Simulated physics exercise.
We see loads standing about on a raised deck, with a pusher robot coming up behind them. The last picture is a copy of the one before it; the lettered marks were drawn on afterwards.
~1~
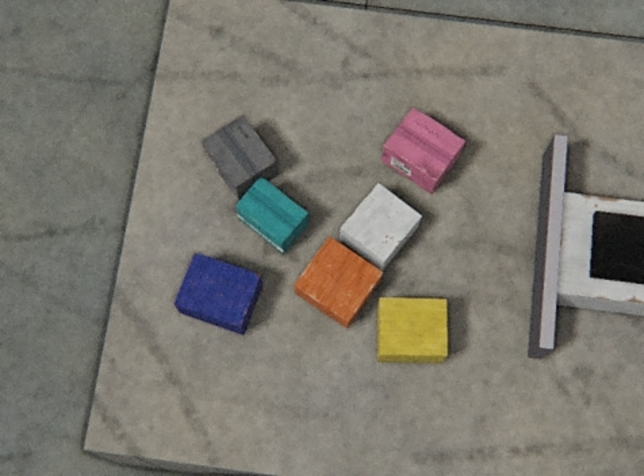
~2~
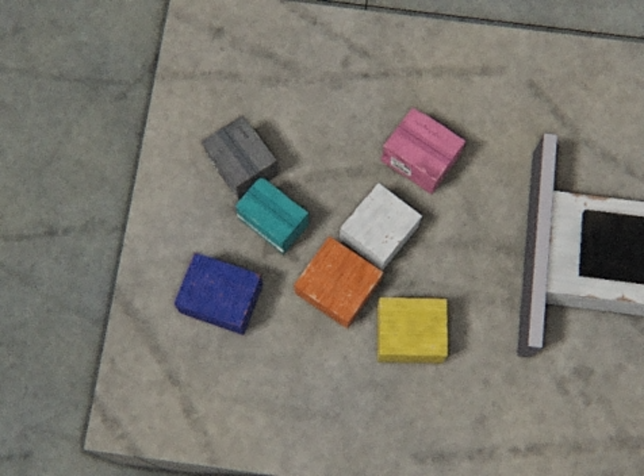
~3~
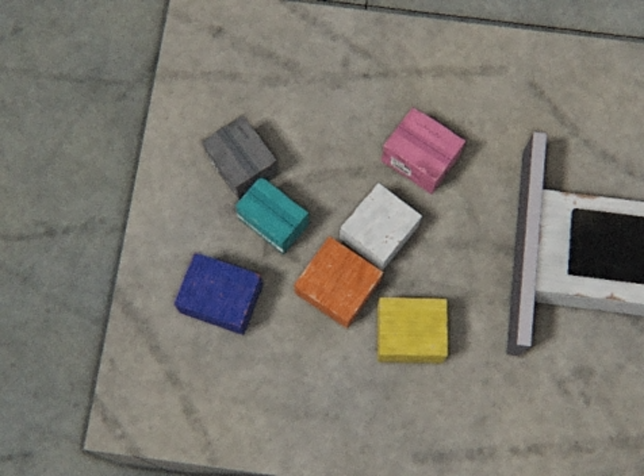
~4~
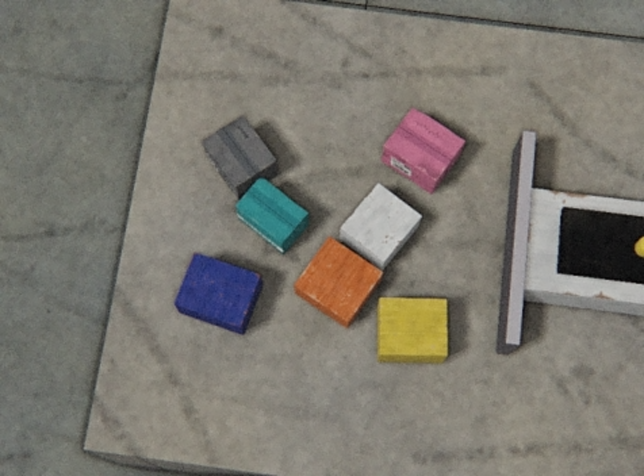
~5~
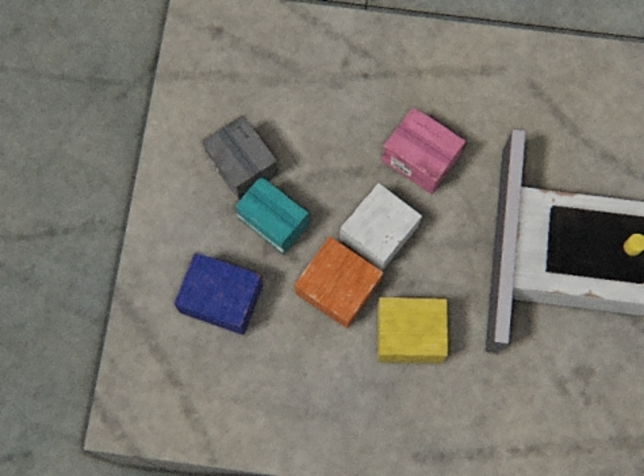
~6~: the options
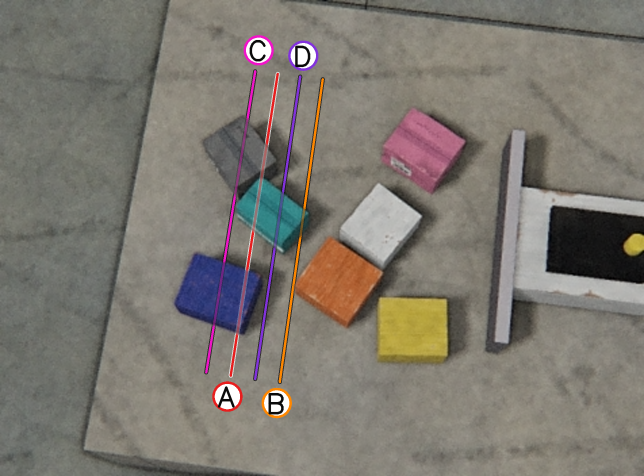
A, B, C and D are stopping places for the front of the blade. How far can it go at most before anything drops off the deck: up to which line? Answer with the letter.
It should halt at C.
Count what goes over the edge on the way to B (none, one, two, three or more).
In all, none.
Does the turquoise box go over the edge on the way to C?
By then, no.
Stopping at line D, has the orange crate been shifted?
Yes.
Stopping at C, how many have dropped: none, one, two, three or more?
In all, none.
On the marked copy, A at (255, 218); B at (302, 224); C at (232, 215); D at (279, 221).
Following C. Soon after the start, robot (489, 230); yellow crate (357, 322); pink parcel (372, 156).
Later, robot (388, 218); blue crate (171, 316); grey box (224, 145).
In the end, robot (312, 208); grey box (155, 135); turquoise box (157, 194); nothing has fallen.
As for the rest, A is safe but short; B is safe but short; D is safe but short.
